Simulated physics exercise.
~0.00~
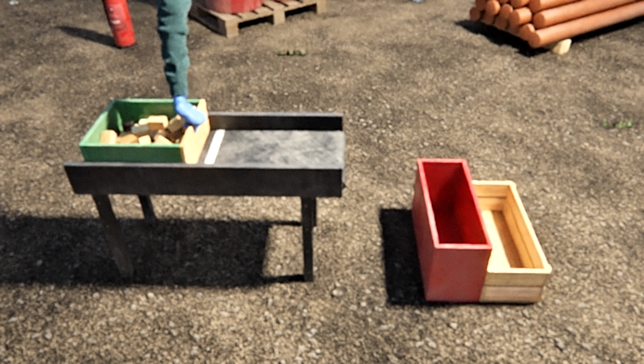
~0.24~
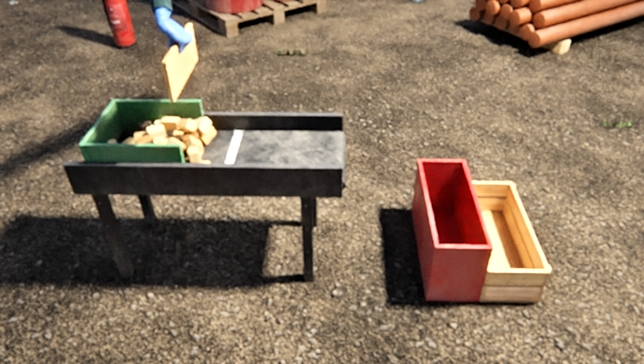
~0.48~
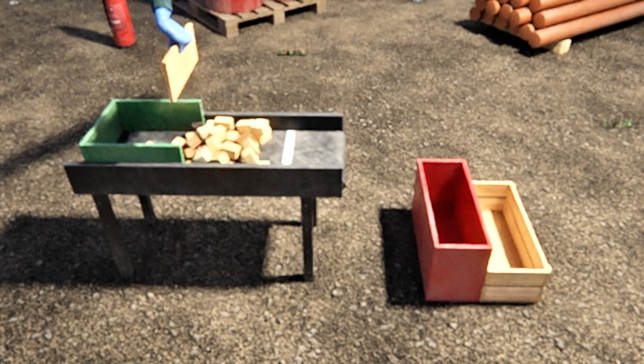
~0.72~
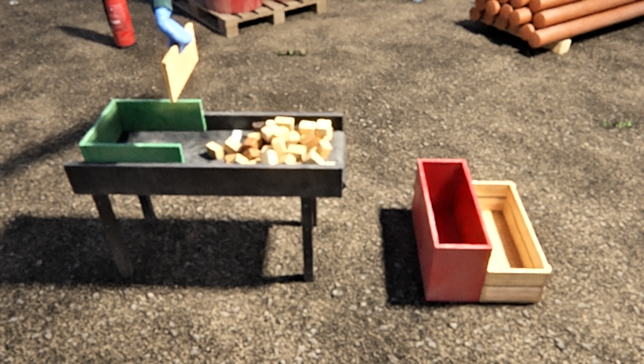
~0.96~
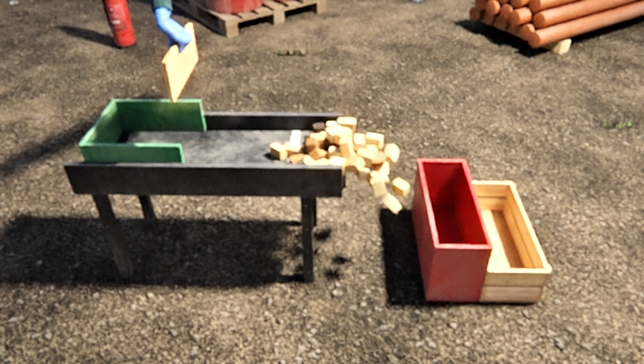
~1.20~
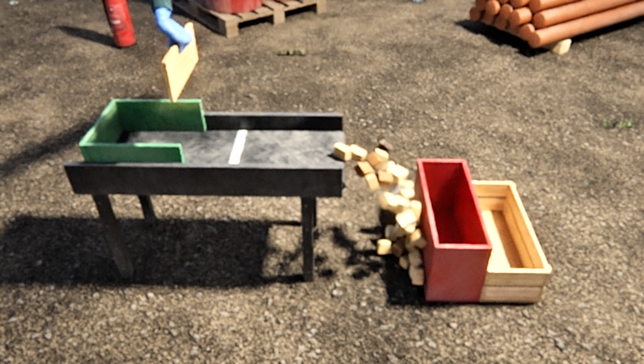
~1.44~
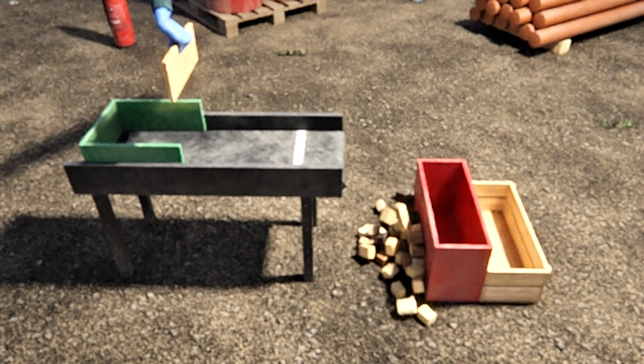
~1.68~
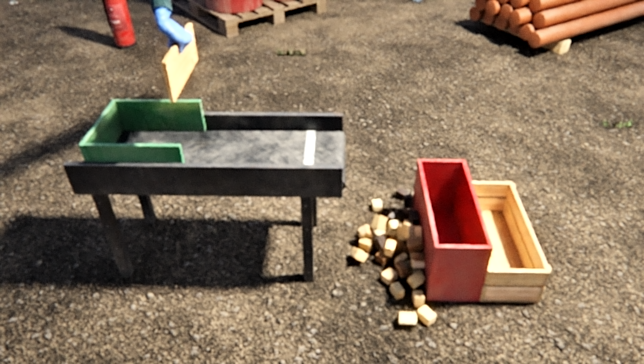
A gloved hand lifts a gate and wooden blocks ride right, falling short of the red bin.
